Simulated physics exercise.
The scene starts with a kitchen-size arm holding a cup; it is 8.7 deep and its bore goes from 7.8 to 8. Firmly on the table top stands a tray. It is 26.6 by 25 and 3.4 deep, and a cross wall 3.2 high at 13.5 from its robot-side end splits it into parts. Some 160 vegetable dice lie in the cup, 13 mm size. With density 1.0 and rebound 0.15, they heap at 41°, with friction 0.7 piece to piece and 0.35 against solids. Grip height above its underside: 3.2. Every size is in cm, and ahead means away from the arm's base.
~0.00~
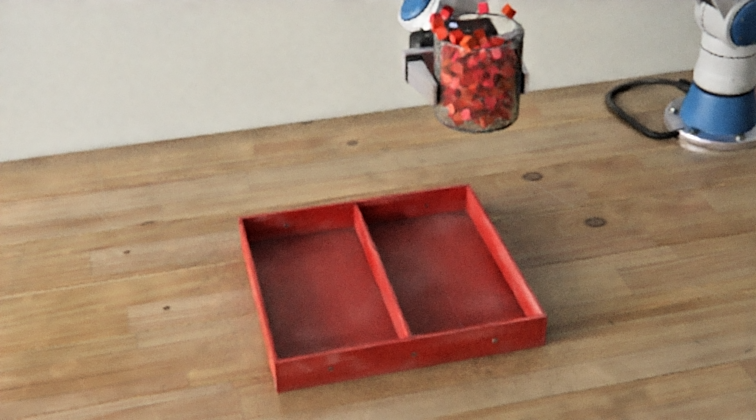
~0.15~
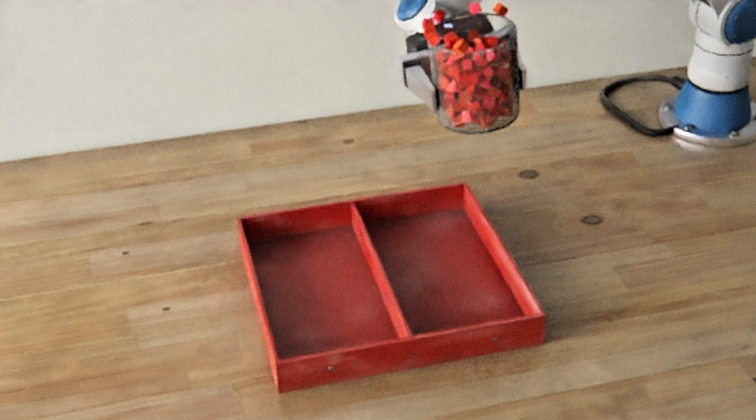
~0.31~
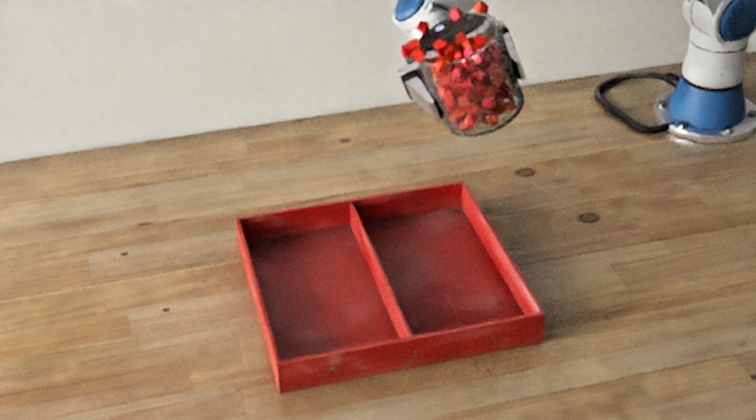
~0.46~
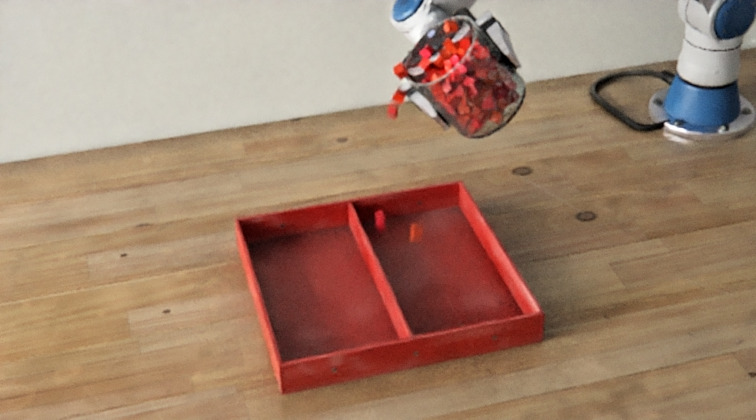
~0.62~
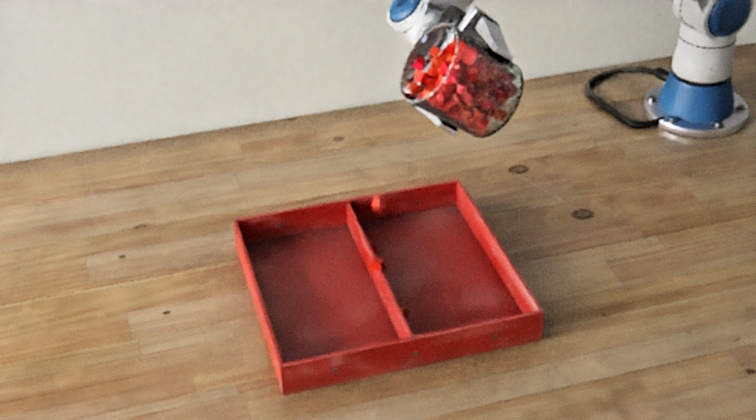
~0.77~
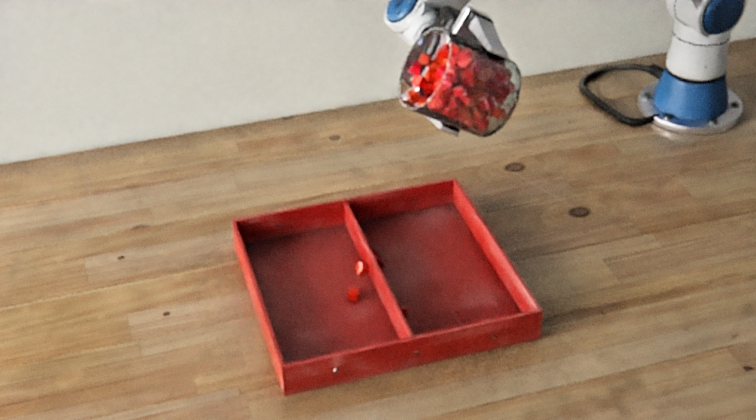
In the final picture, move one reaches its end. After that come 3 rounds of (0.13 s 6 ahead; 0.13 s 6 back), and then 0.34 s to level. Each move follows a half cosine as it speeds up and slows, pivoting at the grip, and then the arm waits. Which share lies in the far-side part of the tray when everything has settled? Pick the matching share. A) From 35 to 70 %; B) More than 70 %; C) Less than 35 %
Less than 35 % (C).
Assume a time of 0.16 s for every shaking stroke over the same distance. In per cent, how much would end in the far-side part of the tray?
15 %.
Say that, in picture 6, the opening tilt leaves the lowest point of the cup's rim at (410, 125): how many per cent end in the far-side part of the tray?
Estimate: About 70 per cent.
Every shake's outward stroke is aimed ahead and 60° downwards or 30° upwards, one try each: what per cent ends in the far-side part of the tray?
First try some 5 %, second try some 45 %.
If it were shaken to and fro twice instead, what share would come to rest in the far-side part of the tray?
It would be near 15 per cent.
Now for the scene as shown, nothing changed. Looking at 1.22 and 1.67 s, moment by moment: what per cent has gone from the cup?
Taking the two times in order, I'd say 25 and then 35 per cent.
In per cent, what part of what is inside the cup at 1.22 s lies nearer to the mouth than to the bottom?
About 55 per cent.
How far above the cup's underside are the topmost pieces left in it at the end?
I'd say near 8.0 cm from the bottom.
After 1.22 s, tilted 58° forward, highest piece 27 above the table; 123 in the cup, 20 in the far-side part, 10 in the robot-side part, 1 on the table or floor, 5 in flight or on a rim.
After 1.67 s, tilted 43° forward, highest piece 26 above the table; 102 in the cup, 29 in the far-side part, 20 in the robot-side part, 3 on the table or floor, 5 in flight or on a rim.
After 2.09 s, level, highest piece 28 above the table; 102 in the cup, 30 in the far-side part, 24 in the robot-side part, 3 on the table or floor.
After 3.14 s, level, highest piece 28 above the table; 102 in the cup, 30 in the far-side part, 24 in the robot-side part, 3 on the table or floor.
In the end, 102 in the cup, 30 in the far-side part, 24 in the robot-side part, 3 on the table or floor. That is 19 % in the far-side part of the tray.
